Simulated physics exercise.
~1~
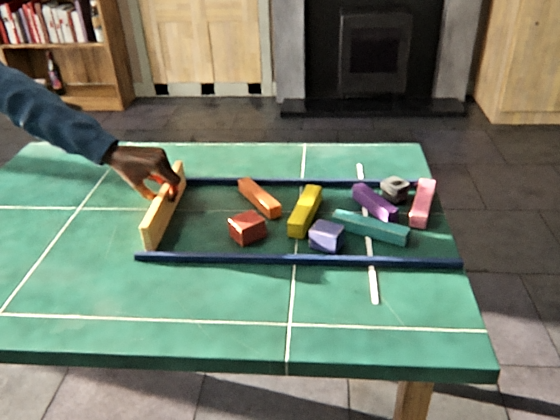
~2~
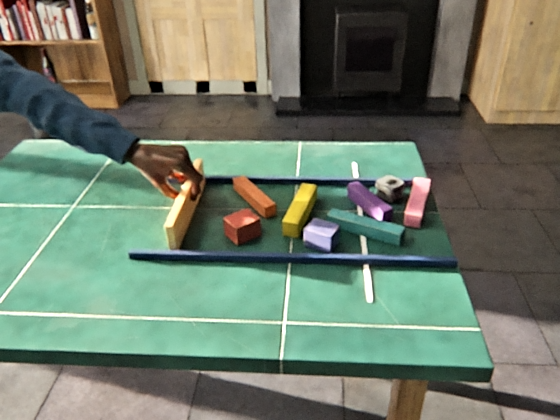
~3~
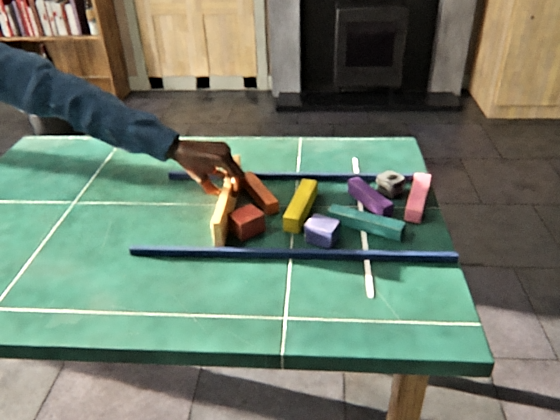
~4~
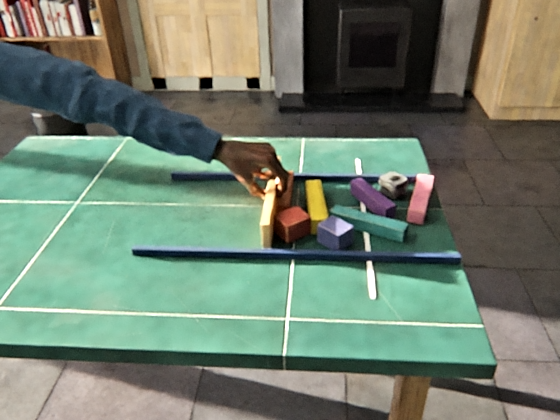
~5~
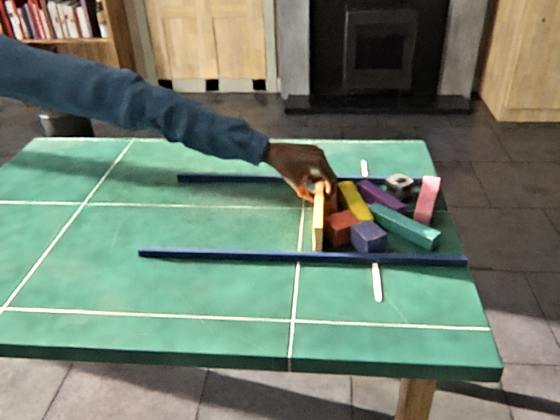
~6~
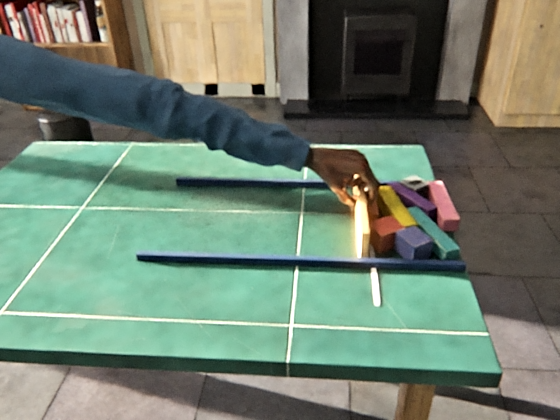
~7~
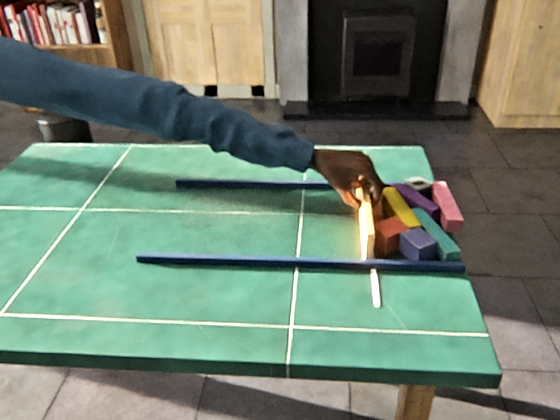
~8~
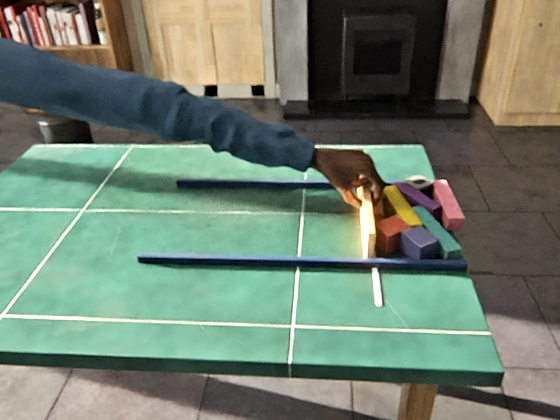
A hand slides a board right between two rails, bunching coloured blocks that stay on the table.
